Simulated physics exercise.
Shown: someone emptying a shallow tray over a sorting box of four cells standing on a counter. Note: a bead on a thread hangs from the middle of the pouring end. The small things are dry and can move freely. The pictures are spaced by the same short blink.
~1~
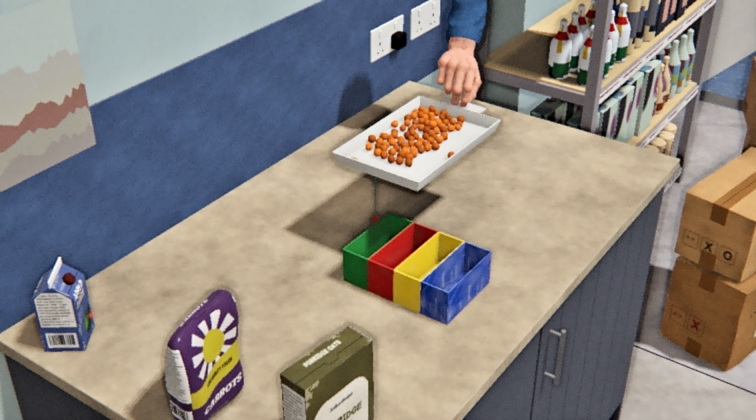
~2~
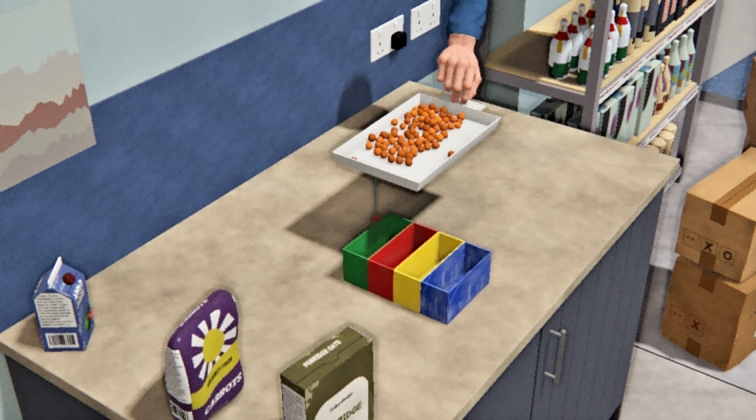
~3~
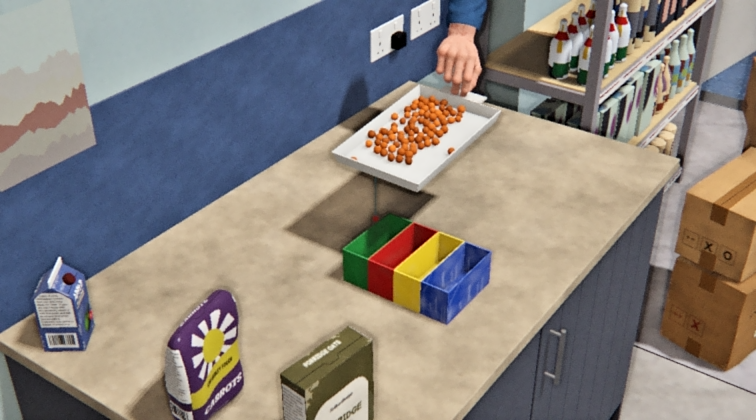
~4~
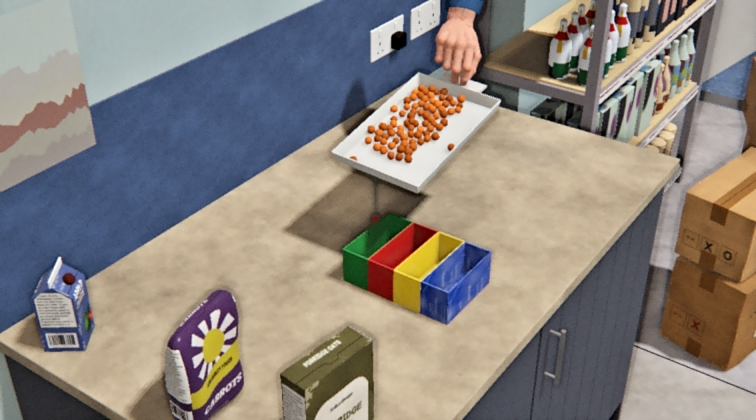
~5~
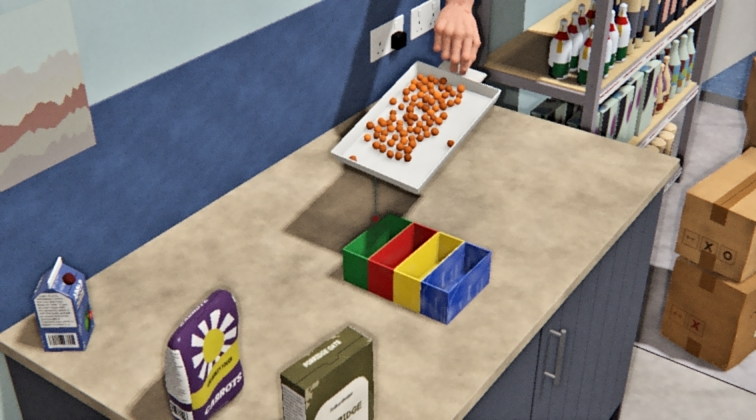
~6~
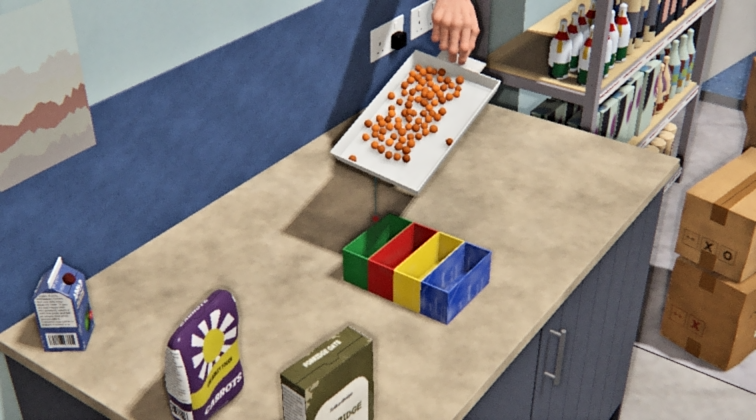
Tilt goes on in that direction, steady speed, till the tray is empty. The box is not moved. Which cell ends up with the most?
The red cell.
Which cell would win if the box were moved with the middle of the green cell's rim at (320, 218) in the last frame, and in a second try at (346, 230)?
First try: Blue; second try: The yellow cell.
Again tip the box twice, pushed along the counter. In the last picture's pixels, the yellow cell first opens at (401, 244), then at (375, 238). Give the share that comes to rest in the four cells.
About 90 per cent, then about 80 per cent.
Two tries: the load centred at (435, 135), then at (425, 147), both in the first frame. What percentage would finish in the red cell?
You'd get near 50 percent first and near 40 percent next.
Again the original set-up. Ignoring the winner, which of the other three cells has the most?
The green one.
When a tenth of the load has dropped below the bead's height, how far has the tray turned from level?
Roughly 75 degrees of turn.
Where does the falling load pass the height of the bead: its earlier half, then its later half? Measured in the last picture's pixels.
Near (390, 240) and later near (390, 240).
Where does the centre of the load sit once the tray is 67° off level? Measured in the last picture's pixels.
Near the pixel (395, 172).
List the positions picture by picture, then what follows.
In the first frame, corners of the pouring end near (338, 151) and (418, 179), level; middle of the load near (416, 136), coated peanuts; bead on its thread near (376, 219); green cell near (356, 267); red cell near (381, 277); yellow cell near (407, 288); blue cell near (434, 300).
In the second frame, corners of the pouring end near (338, 151) and (418, 180), level; middle of the load near (416, 135).
In the third frame, corners of the pouring end near (337, 151) and (417, 181), tipped barely, lowest at the right corner; middle of the load near (416, 130).
In the fourth frame, corners of the pouring end near (337, 151) and (417, 183), tipped a little, lowest at the right corner; middle of the load near (415, 124).
In the fifth frame, corners of the pouring end near (336, 151) and (416, 185), tipped clearly, lowest at the right corner; middle of the load near (415, 118).
In the sixth frame, corners of the pouring end near (336, 151) and (416, 186), tipped clearly, lowest at the right corner; middle of the load near (413, 113), near a third on the move; green cell near (356, 267); red cell near (381, 277); yellow cell near (407, 288); blue cell near (434, 300).
Shortly afterwards, tray tipped steeply; all but a few on the tray; only a few in the red cell; a little falling or outside the box.
Next, tray tipped past a quarter turn; a little on the tray; near a third in the red cell; near a quarter in the green cell; a little in the yellow cell; near a quarter falling or outside the box.
Some moments later, tray tipped past a quarter turn; near half in the red cell; near a quarter in the green cell; a little in the yellow cell; a little falling or outside the box.
In the end, tray tipped past a quarter turn; near half in the red cell; near a quarter in the green cell; a little in the yellow cell; none at all in the blue cell; a little outside the box.
